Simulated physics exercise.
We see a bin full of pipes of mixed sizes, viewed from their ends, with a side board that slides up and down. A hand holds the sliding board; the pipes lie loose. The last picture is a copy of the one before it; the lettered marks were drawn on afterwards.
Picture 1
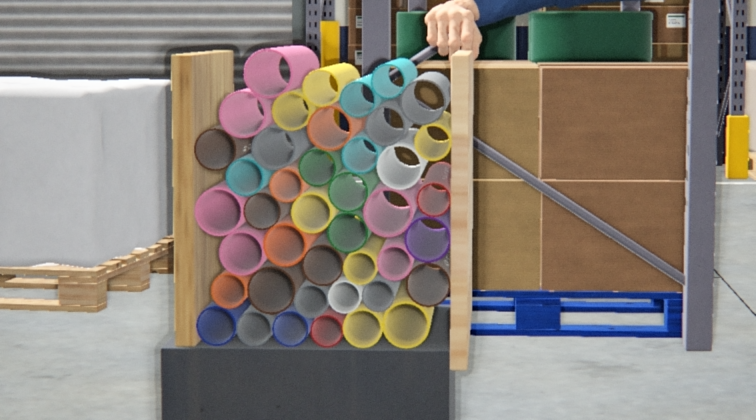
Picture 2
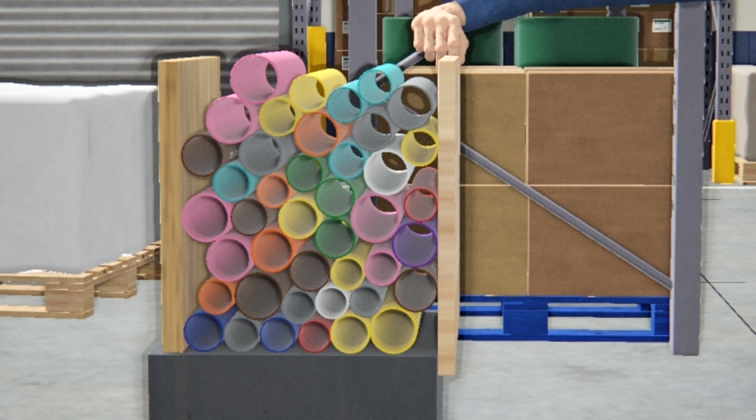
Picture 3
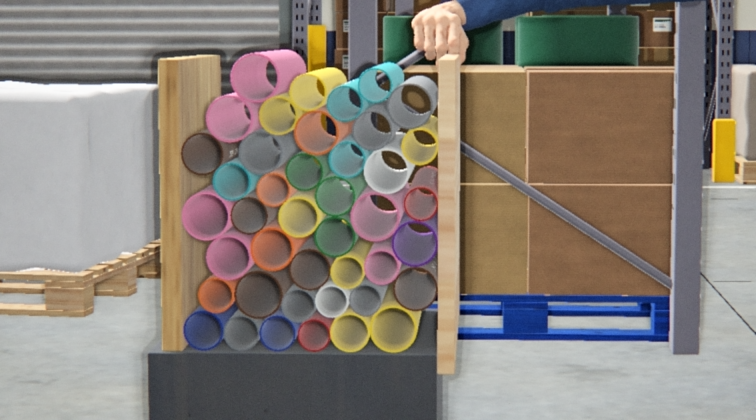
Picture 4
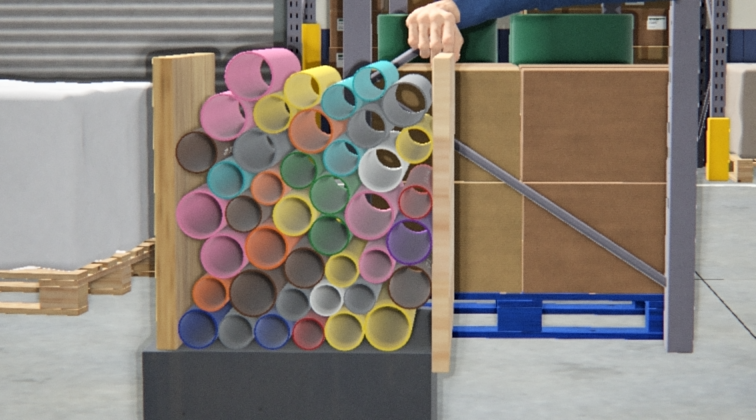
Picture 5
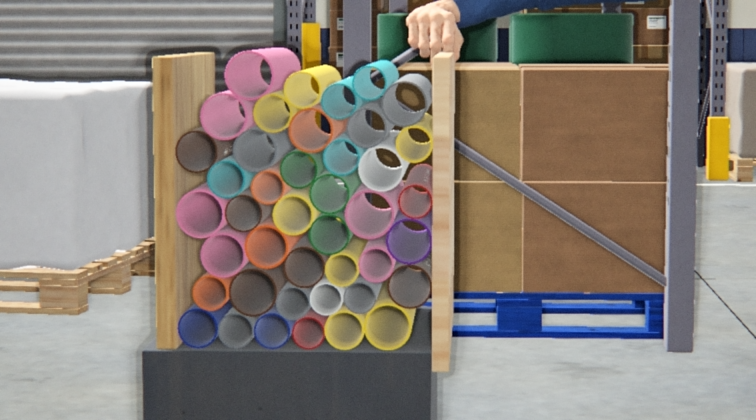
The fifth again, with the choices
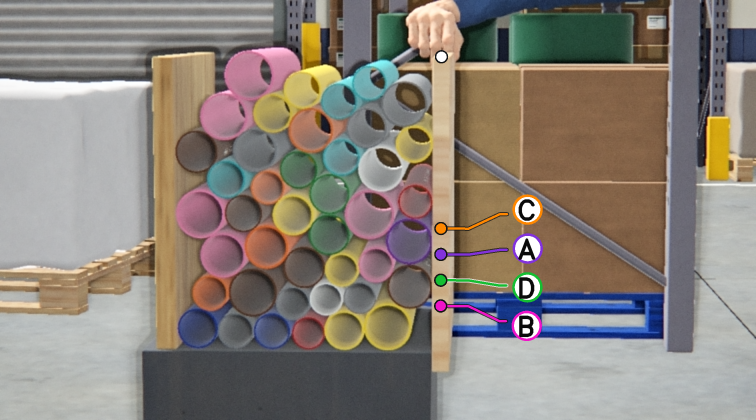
In a warehouse, a hand holds the board beside stacked colourful pipes, which stay still.
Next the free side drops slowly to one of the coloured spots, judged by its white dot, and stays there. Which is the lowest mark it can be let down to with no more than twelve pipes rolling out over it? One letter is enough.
Slide it to A.
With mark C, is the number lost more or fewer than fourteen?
Fewer than fourteen.
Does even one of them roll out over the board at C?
Yes.
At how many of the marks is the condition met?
Two of the four.
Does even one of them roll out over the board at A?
At A: Yes.
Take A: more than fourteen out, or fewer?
Fewer than fourteen.
On the marked copy, A at (441, 254); B at (441, 306); C at (441, 229); D at (441, 280); the white dot at (442, 57).
Taking A. A third of the way, top of the board (432, 144).
Two thirds of the way, top of the board (432, 240).
When it is over, top of the board (432, 253), twelve out over the board.
As for the rest, B more than twelve out over the board; C twelve out over the board; D more than twelve out over the board.
